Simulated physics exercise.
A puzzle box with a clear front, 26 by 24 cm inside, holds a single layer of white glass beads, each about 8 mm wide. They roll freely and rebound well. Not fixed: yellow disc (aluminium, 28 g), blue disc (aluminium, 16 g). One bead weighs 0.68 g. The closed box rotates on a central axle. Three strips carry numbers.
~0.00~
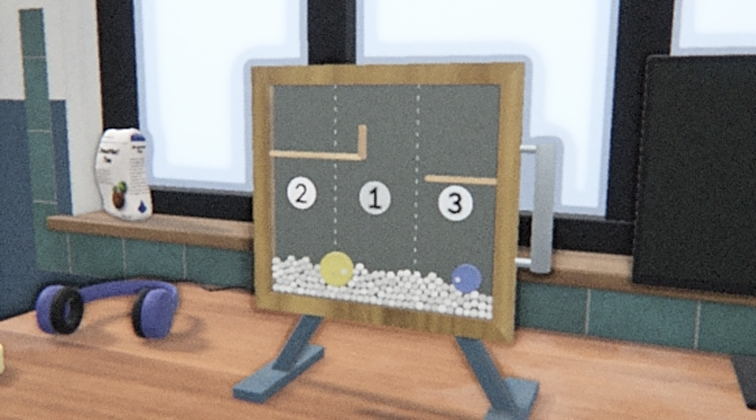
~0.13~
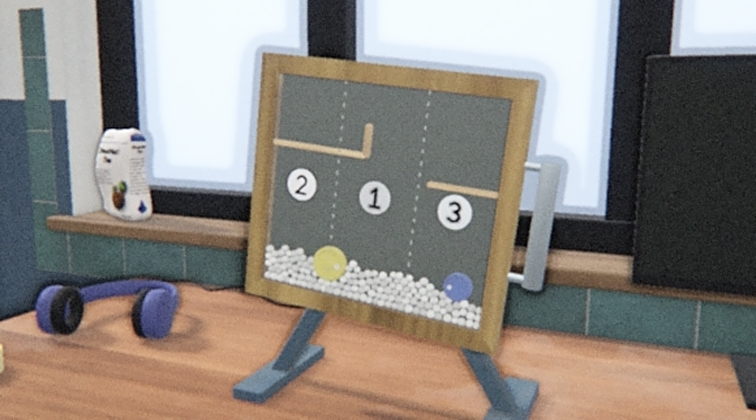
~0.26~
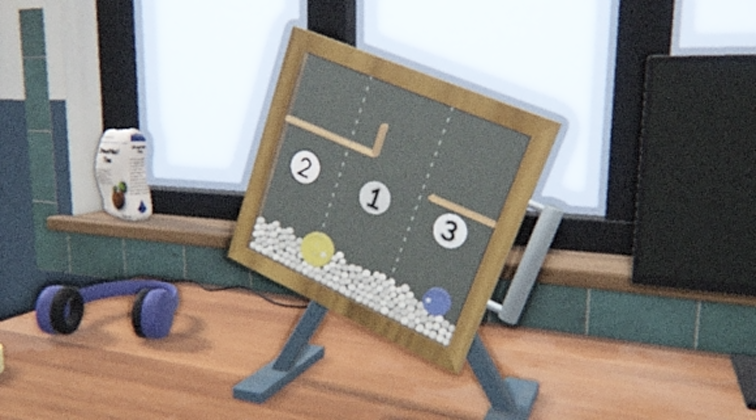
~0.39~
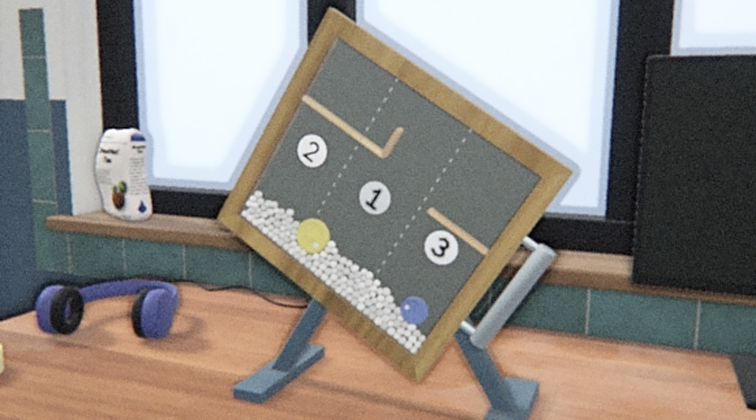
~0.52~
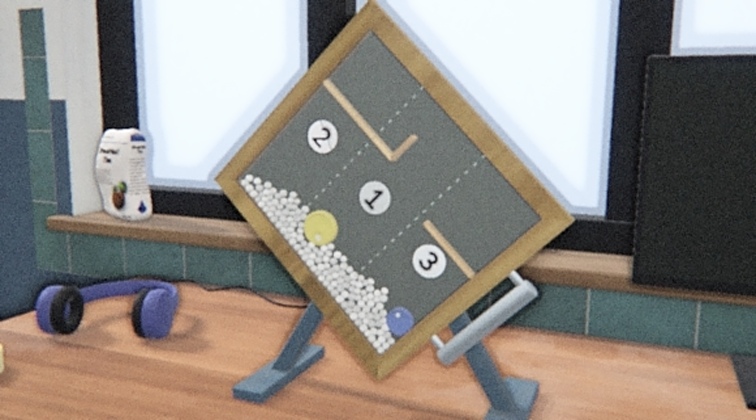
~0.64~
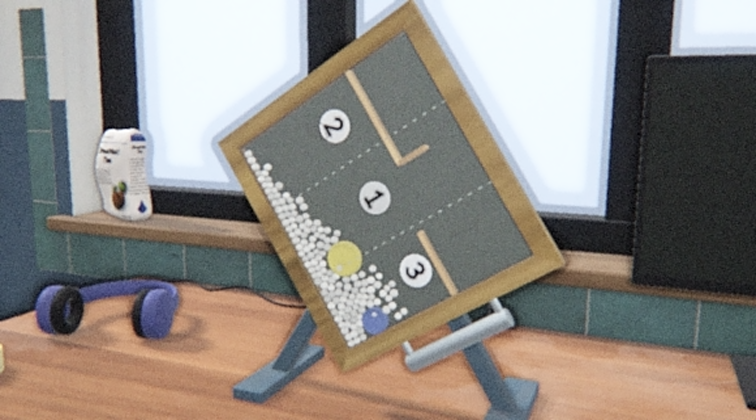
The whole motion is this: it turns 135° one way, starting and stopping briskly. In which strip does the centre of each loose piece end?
Blue disc: 3; yellow disc: 3.
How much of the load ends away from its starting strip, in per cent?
About 70 per cent.
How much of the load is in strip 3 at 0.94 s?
Roughly 90 per cent.
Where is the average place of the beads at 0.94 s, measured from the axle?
Some 6 cm left and 8 cm below.
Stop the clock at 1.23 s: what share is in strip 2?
About 0 per cent.
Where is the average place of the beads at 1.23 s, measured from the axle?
About 9 cm left and 5 cm below.
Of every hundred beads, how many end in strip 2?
Roughly 0 per cent.
After 0.94 s, it stands 88° clockwise; the beads' middle is 6 cm left of and 8 cm below the centre; no. 1, 10 %, no. 3, 90 %; yellow disc in no. 3; blue disc in no. 3.
After 1.23 s, it stands 117° clockwise; the beads' middle is 9 cm left of and 5 cm below the centre; no. 3, 100 %; yellow disc in no. 3; blue disc in no. 3.
After 1.48 s, it stands 135° clockwise; the beads' middle is 9 cm left of and 3 cm below the centre; no. 3, 100 %; yellow disc in no. 3; blue disc in no. 3.
Settled by 3.0 s, it stands 135° clockwise; no. 1, 0 %, no. 2, 0 %, no. 3, 100 %; yellow disc in no. 3; blue disc in no. 3.
